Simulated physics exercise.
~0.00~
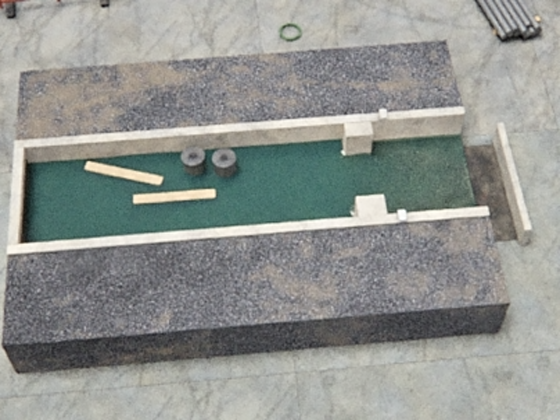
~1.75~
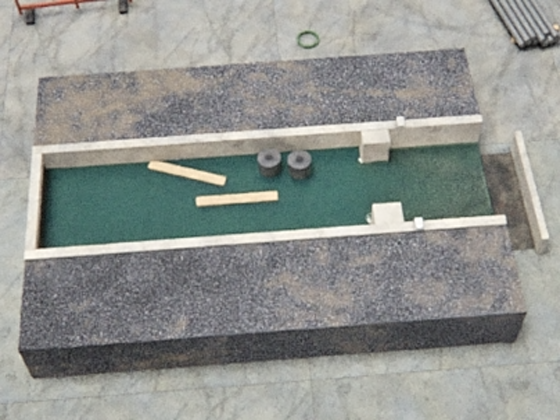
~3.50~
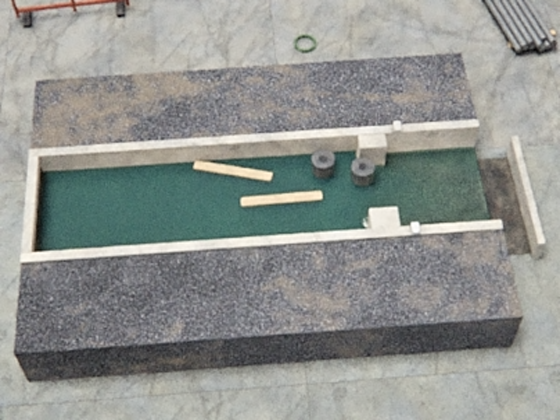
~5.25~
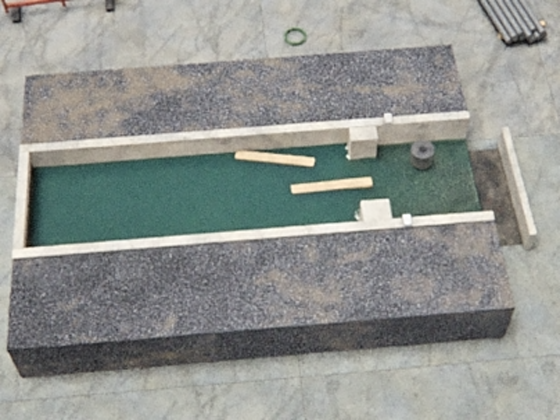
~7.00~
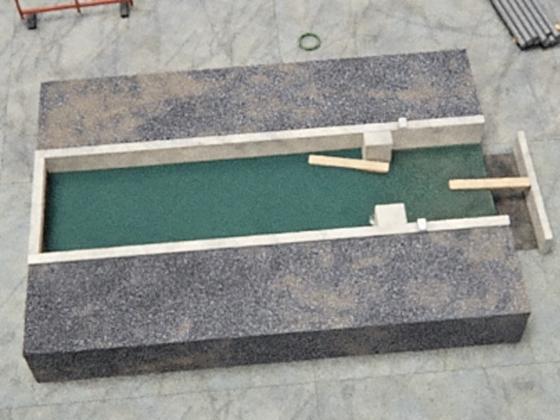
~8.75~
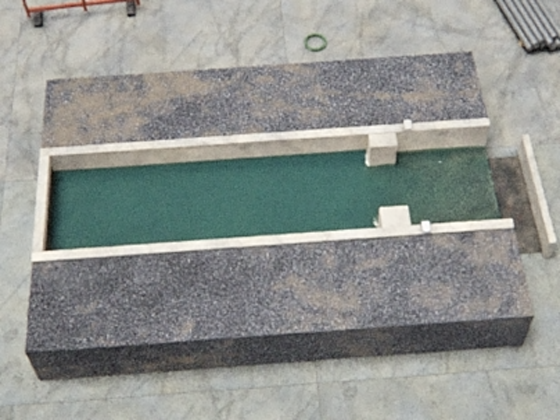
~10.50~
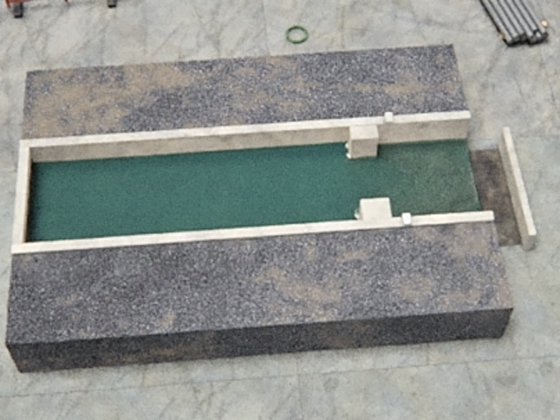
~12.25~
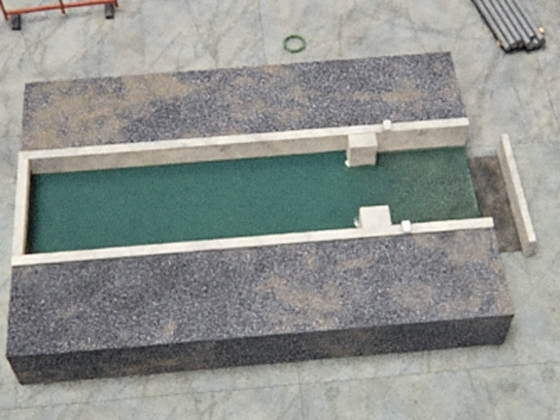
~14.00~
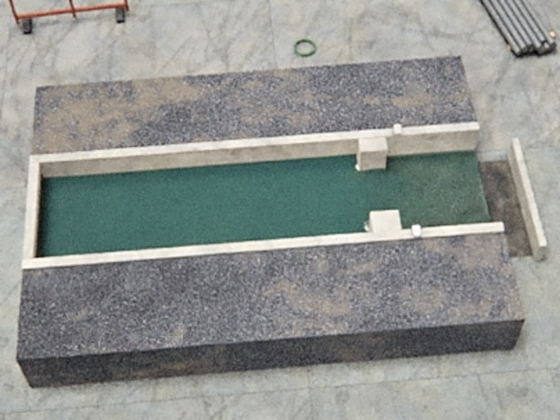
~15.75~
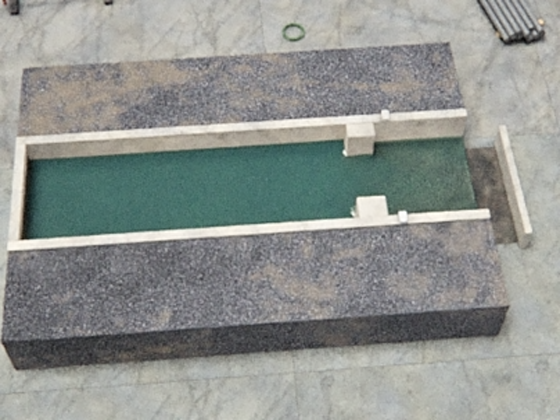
We see a green channel between gray slabs from above, where two dark tubs and two pale planks drift right between white blocks, the tubs leading and the planks following, until all pass out of view at the open end and the channel stays empty.
